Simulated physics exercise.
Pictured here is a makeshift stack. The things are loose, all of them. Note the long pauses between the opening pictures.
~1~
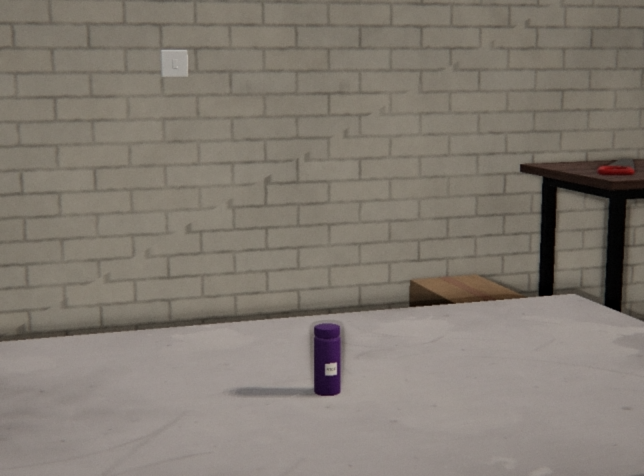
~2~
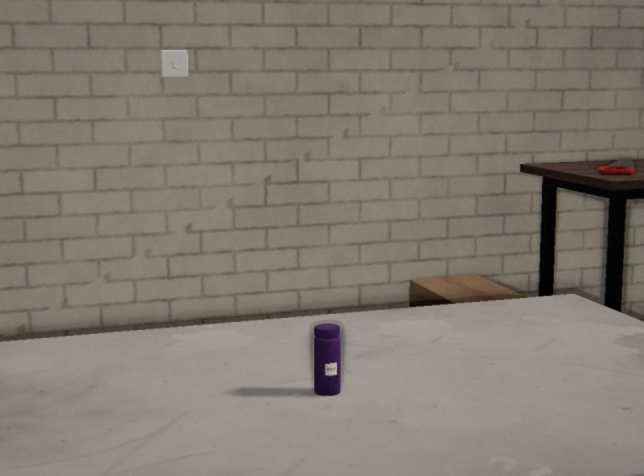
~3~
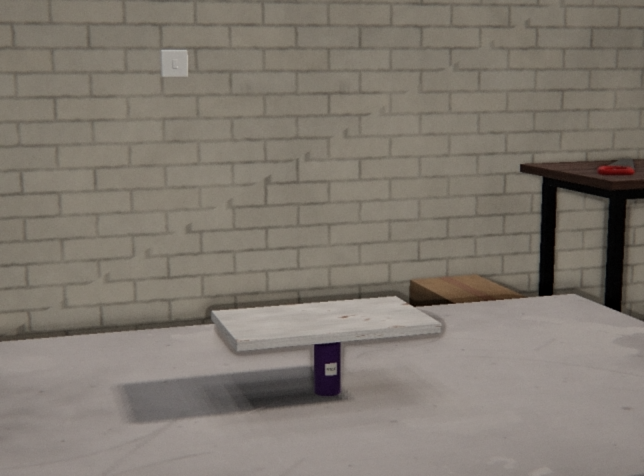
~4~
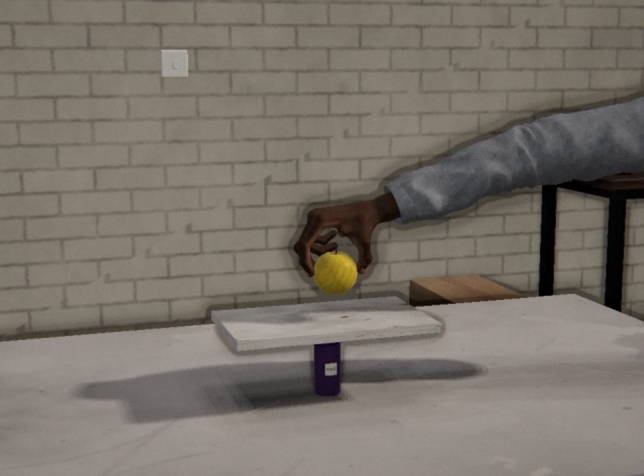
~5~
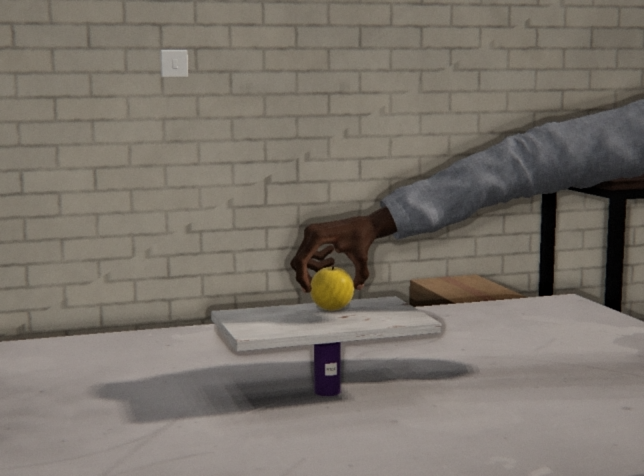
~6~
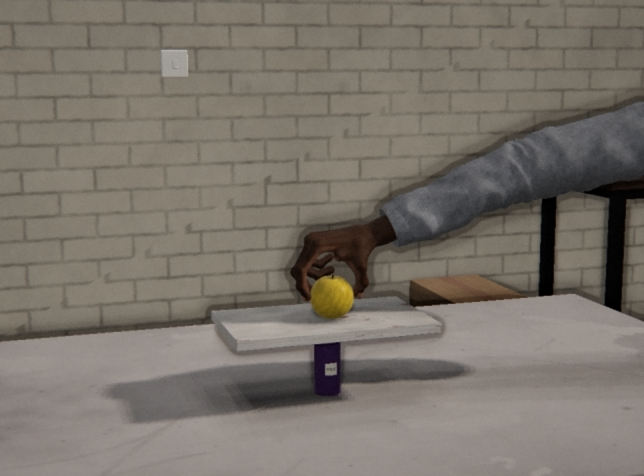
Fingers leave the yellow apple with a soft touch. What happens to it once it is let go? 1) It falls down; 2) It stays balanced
(2) It stays balanced.
Then, 0.20 s past the last view, nothing moves.
Then, 0.70 s past the last view, yellow apple resting near (332, 298).
Finally, all 3 still in place. Final places as the last picture's camera would see them, yellow apple near (332, 298). The stack stays up.
